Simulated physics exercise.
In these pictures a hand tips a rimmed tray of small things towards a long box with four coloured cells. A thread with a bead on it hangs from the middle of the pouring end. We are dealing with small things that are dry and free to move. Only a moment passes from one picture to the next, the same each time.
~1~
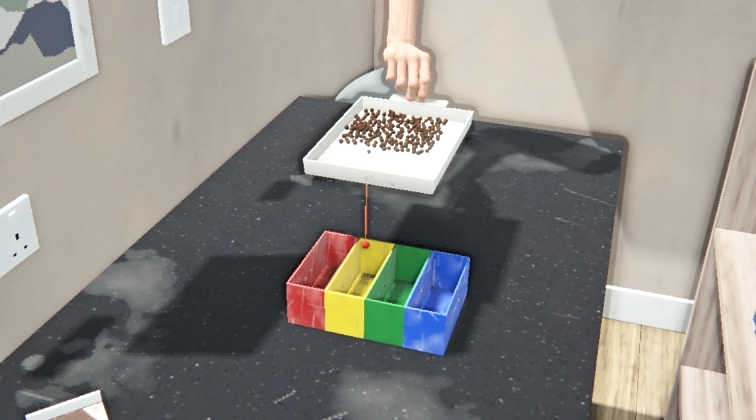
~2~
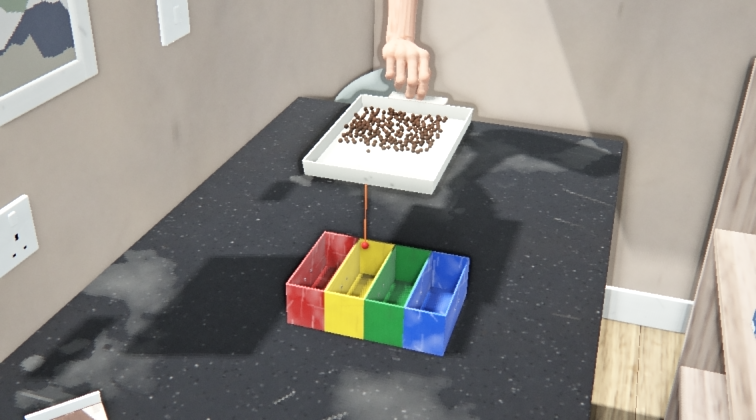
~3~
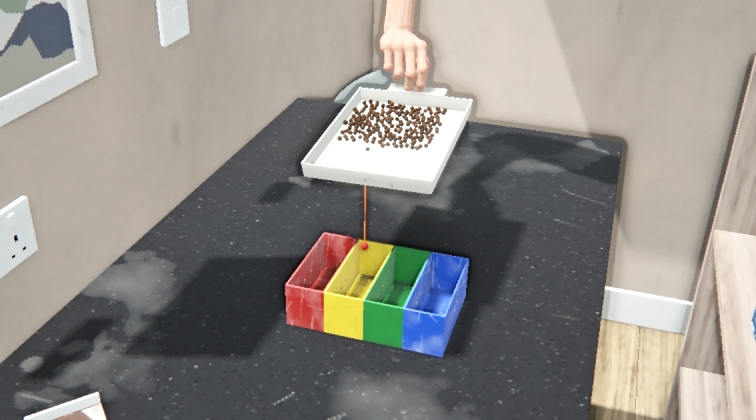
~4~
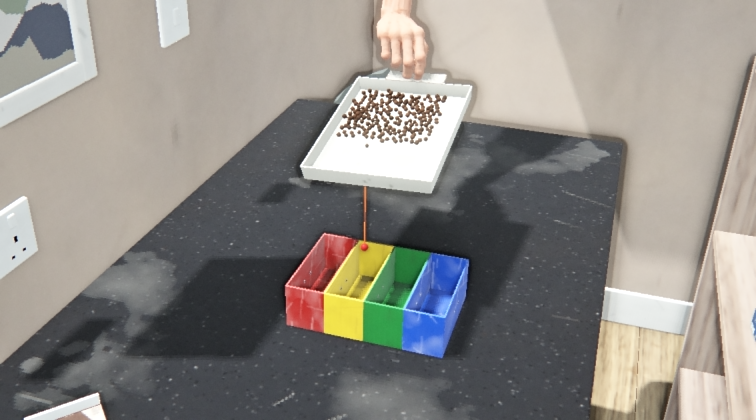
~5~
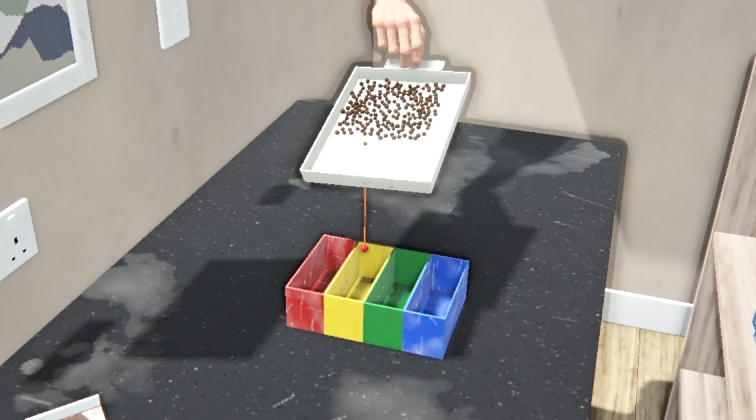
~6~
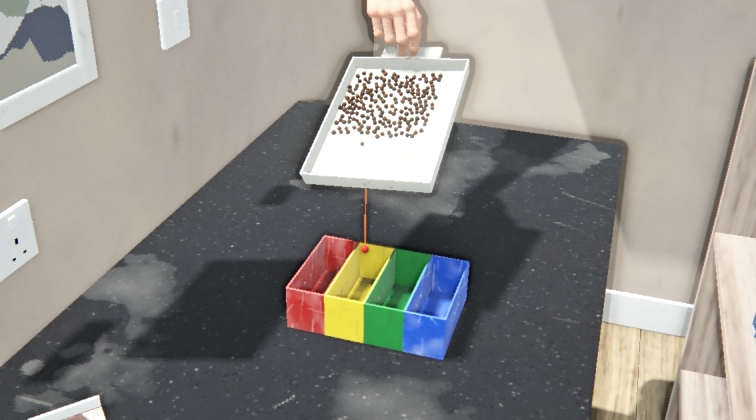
A hand holds the far edge of a white rimmed tray above a dark speckled table in a pale-walled room, seen from above at an angle. Small brown berries cover the tray's far part, and a red bead hangs on a thread above a box with red, yellow, green and blue cells. The hand raises the far edge, steepening the tray towards its slightly lower left front corner, while the berries shift slightly and the camera stays still.
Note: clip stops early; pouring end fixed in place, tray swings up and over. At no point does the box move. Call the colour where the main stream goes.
I call red.
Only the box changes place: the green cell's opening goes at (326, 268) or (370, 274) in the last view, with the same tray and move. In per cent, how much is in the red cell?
Around 0 and around 60 per cent, in that order.
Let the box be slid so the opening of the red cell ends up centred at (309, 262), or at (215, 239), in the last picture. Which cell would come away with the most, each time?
It would be red the first time and the blue cell the second time.
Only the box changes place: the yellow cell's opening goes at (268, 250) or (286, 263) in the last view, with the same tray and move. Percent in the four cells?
First case 90 in a hundred, second case 100 in a hundred.
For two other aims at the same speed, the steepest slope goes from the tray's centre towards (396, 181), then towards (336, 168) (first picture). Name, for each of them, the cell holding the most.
The first time it is the green one, and the second time it is red.
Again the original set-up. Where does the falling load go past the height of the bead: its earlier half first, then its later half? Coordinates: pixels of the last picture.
Around (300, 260) first; around (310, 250) second.
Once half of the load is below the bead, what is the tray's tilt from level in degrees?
Somewhere near 110°.
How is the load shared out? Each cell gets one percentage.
So the red cell ends up with 50 % of the load, the yellow cell with 0 %, the green cell with 0 %, and the blue cell with 0 %.
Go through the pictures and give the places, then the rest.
Corners of the pouring end at (305, 159) and (433, 179), level; middle of the load at (391, 129), allspice berries; bead on its thread at (366, 245); red cell at (306, 303); yellow cell at (345, 311); green cell at (384, 319); blue cell at (425, 327), in the first picture.
Corners of the pouring end at (305, 160) and (432, 180), level; middle of the load at (390, 127), in the second picture.
Corners of the pouring end at (304, 163) and (431, 180), tipped barely, lowest at the left corner; middle of the load at (389, 122), in the third picture.
Corners of the pouring end at (303, 166) and (430, 180), tipped a little, lowest at the left corner; middle of the load at (389, 114), in the fourth picture.
Corners of the pouring end at (302, 169) and (429, 181), tipped clearly, lowest at the left corner; middle of the load at (387, 107), in the fifth picture.
Corners of the pouring end at (302, 172) and (429, 181), tipped clearly, lowest at the left corner; middle of the load at (383, 101), nearly all on the move; red cell at (306, 307); yellow cell at (344, 315); green cell at (384, 323); blue cell at (424, 332), in the sixth picture.
Soon, tray tipped steeply; most on the tray; a stray few in the red cell; about a quarter falling or outside the box.
A while on, tray tipped past a quarter turn; about half on the tray; about a quarter in the red cell; a stray few in the yellow cell; about a third falling or outside the box.
Towards the end, tray tipped past a quarter turn; about half in the red cell; a small part in the yellow cell; about half falling or outside the box.
Finally, tray tipped past a quarter turn; about half in the red cell; a small part in the yellow cell; none in the blue cell; none in the green cell; about half outside the box.
